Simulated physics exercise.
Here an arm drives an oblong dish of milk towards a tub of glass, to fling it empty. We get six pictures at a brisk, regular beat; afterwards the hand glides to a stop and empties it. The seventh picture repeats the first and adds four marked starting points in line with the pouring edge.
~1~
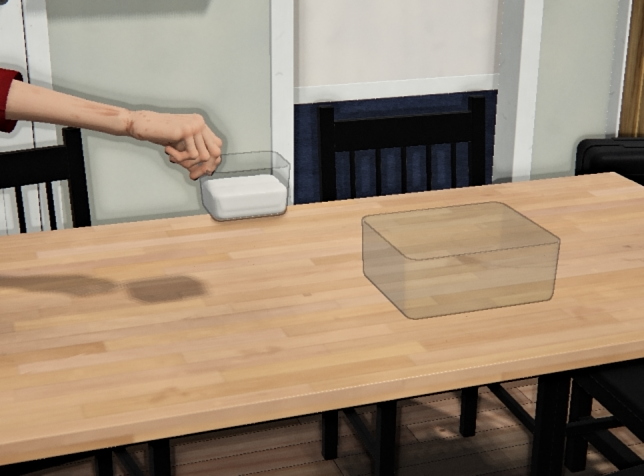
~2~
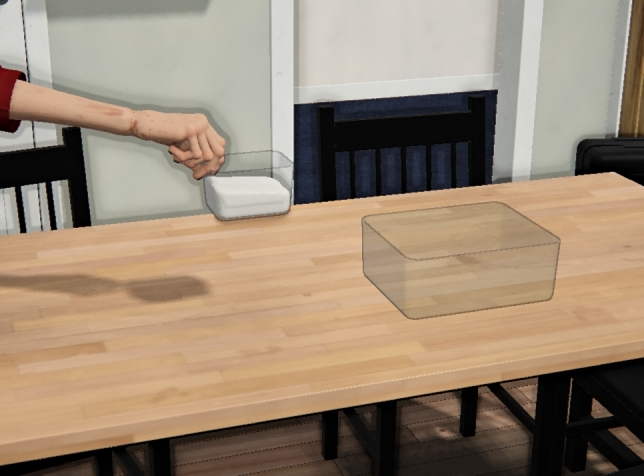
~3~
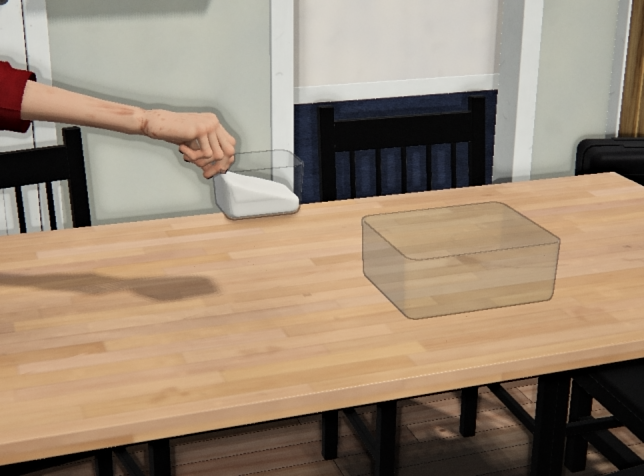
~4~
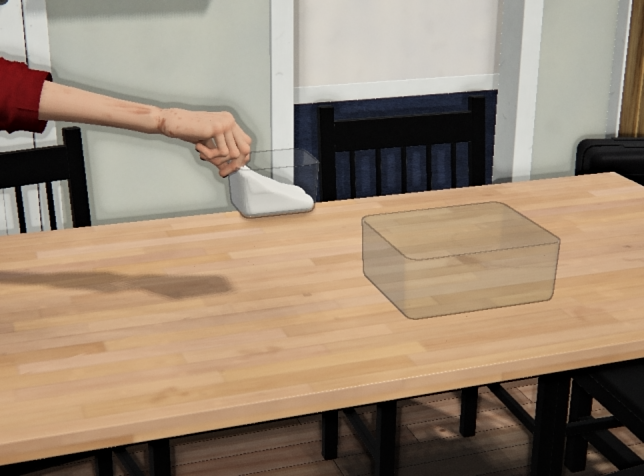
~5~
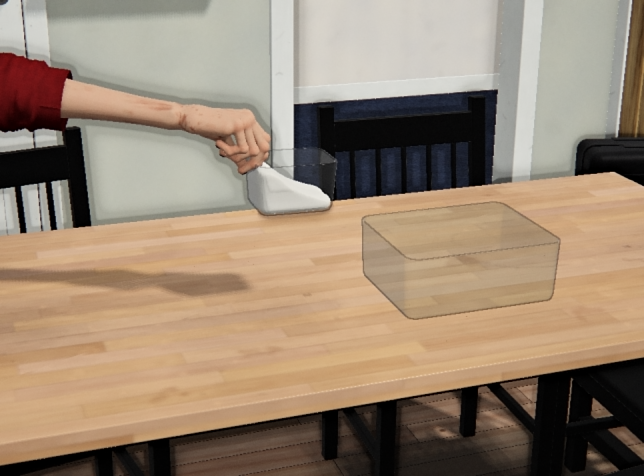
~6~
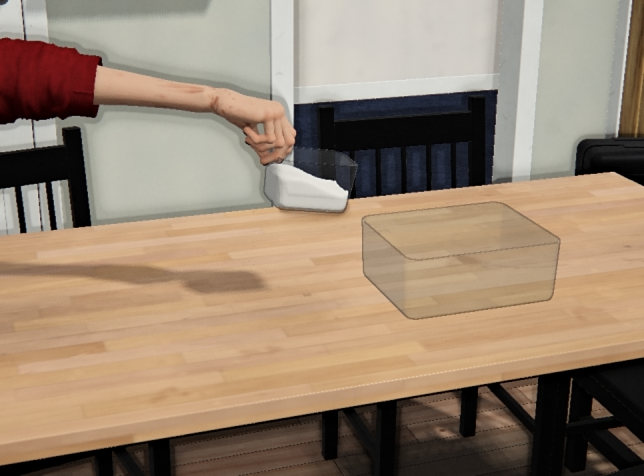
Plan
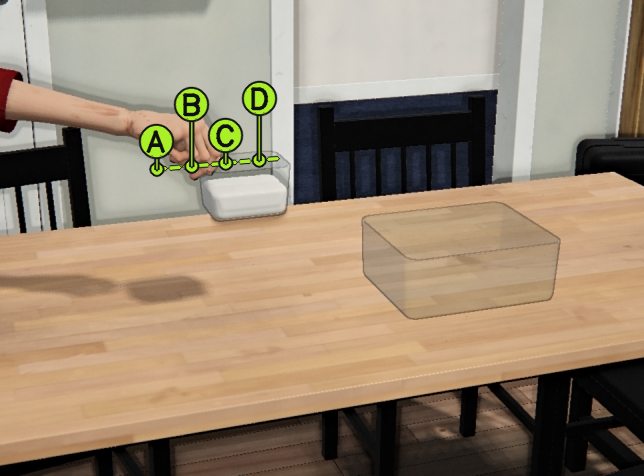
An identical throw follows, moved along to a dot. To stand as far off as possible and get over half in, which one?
Place D just does it.
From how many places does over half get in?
One of them.
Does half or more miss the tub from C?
Yes, it does.
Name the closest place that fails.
It is C.
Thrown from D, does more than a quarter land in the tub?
Yes.
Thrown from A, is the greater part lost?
Yes.
On the marked copy, A at (156, 169); B at (191, 166); C at (225, 163); D at (259, 160).
With A, about 0 % lands in the tub, 99 % falls short.
With B, about 8 % lands in the tub, 91 % falls short.
With C, about 37 % lands in the tub, 59 % falls short and 4 % goes beside or beyond.
With D, about 62 % lands in the tub, 32 % falls short and 6 % goes beside or beyond.
